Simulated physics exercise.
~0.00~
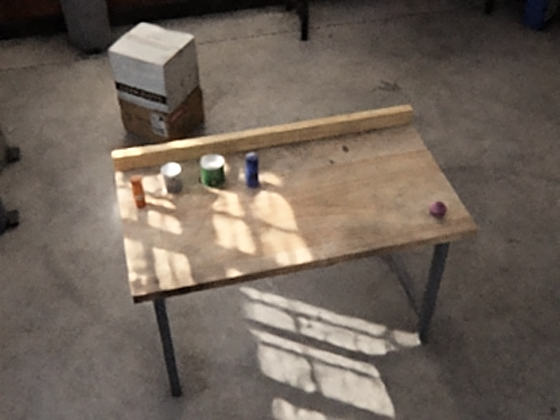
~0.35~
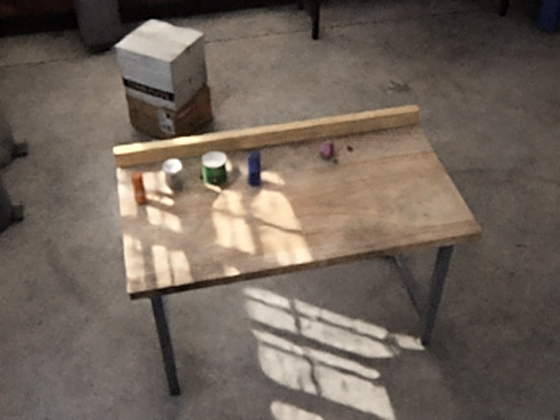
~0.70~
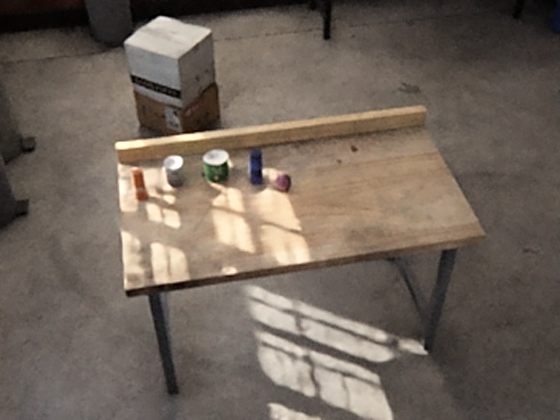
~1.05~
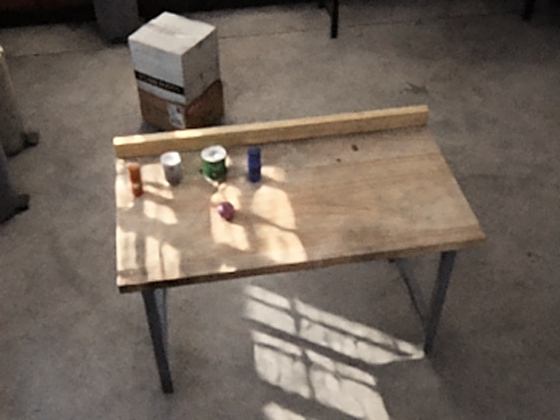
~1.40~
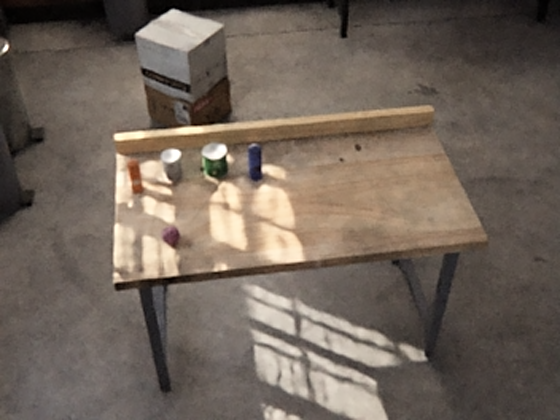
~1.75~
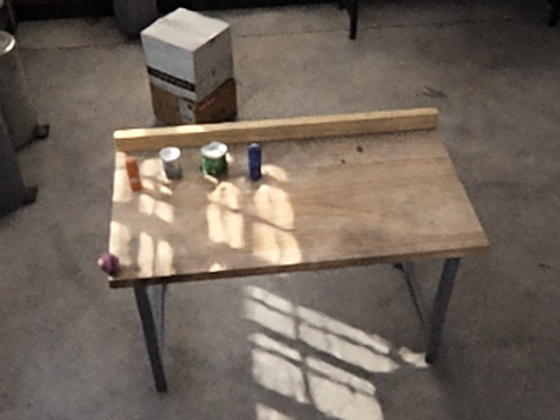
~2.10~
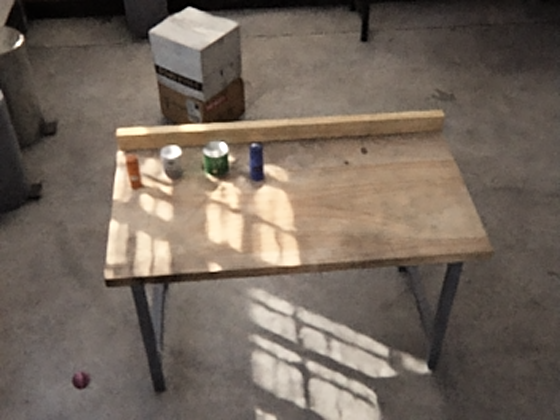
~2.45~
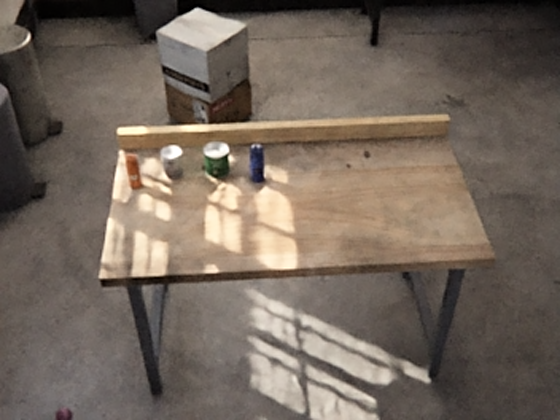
A pink ball bounces off the back rail, rolls left and drops off the table.
